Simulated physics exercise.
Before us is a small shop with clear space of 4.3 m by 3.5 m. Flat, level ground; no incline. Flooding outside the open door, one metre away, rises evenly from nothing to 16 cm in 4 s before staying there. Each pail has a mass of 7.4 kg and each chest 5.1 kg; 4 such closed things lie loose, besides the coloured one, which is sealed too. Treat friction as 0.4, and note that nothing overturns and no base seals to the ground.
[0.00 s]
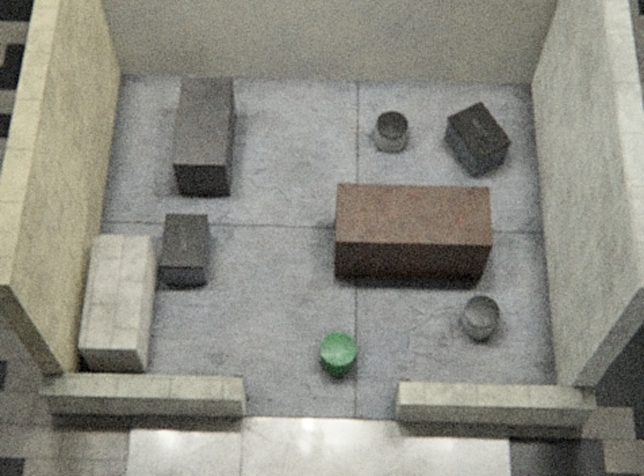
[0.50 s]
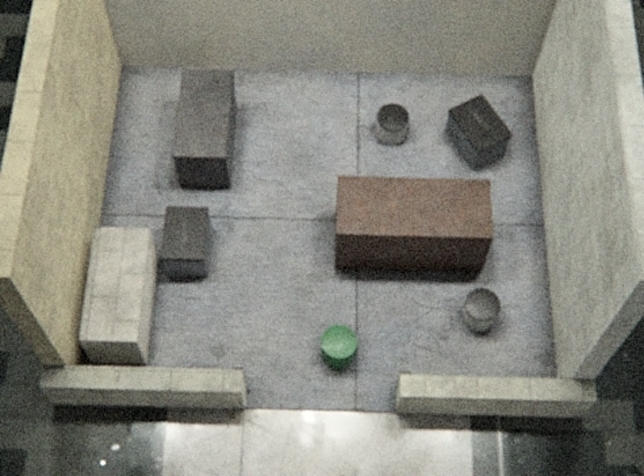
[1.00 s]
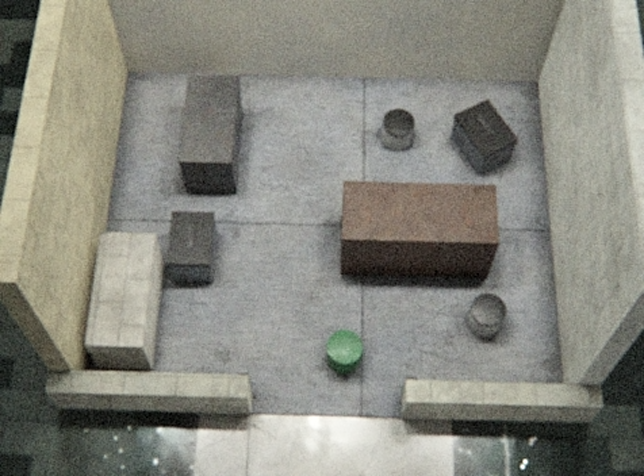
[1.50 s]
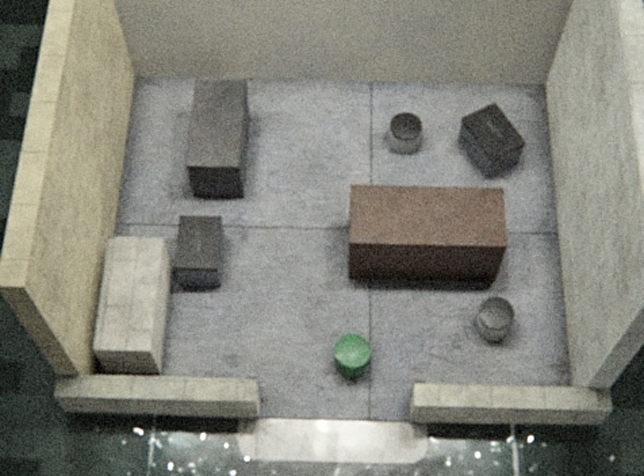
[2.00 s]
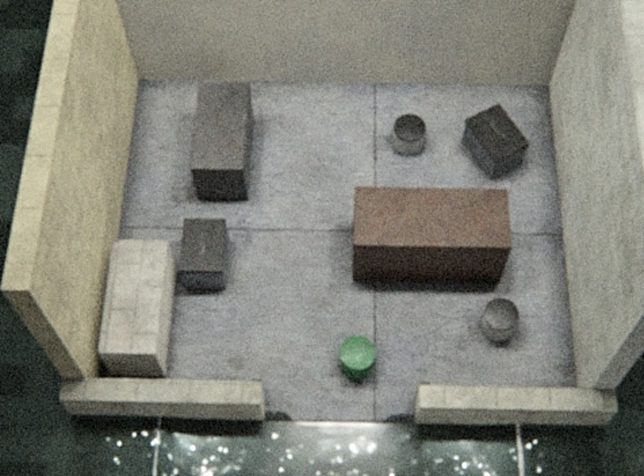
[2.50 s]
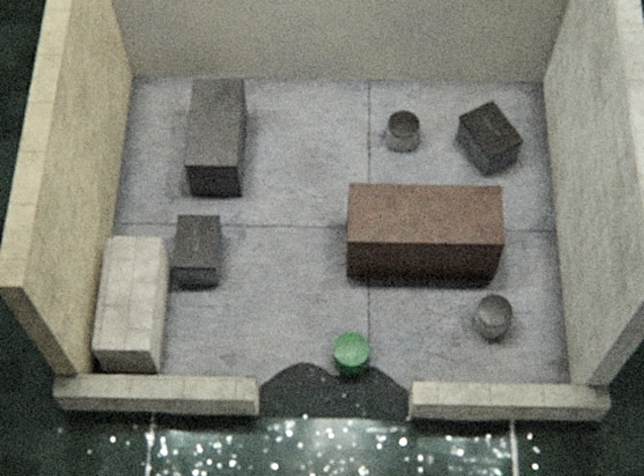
Dark, glinting water spreads across the ground outside a small walled shop, seen from high above its front opening, and finally creeps a little way over the threshold. Inside, a green pail sits near the opening, with a large brown block behind it, grey boxes and two grey round containers around, and a pale block at left. Nothing inside shifts, while the camera sways slightly.
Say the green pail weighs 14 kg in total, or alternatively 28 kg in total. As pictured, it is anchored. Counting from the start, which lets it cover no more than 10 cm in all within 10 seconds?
The one that works is only the second, 28 kg.
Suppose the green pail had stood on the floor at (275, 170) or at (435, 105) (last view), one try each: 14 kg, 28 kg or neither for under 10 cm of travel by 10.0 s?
Respectively, the light option succeeds and the light option succeeds.
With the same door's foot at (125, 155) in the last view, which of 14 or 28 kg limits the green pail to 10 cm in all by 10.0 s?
In that case the lower weight is enough.
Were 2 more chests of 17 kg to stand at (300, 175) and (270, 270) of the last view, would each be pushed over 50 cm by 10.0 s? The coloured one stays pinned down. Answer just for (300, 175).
Its shift comes out smaller than that.
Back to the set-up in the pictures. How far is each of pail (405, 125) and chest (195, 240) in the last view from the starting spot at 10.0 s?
They've ended up 0 cm and 150 cm away, in that order.
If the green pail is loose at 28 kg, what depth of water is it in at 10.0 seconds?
Depth: Approx. 9 cm.
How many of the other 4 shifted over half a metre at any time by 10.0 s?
I count 1 of them.
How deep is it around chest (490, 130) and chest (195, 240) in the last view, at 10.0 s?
First roughly 4 cm, second roughly 10 cm.
After 3.5 s the green pail would be 0 cm from its start with 14 kg and 0 cm from its start with 28 kg; 6 cm of water round it then.
After 4.5 s the green pail would be 5 cm from its start with 14 kg and 0 cm from its start with 28 kg; 7 cm of water round it then.
After 7.0 s the green pail would be 19 cm from its start with 14 kg and 0 cm from its start with 28 kg; 8 cm of water round it then.
After 10.0 s the green pail would be 19 cm from its start with 14 kg and 0 cm from its start with 28 kg; 9 cm of water round it then.
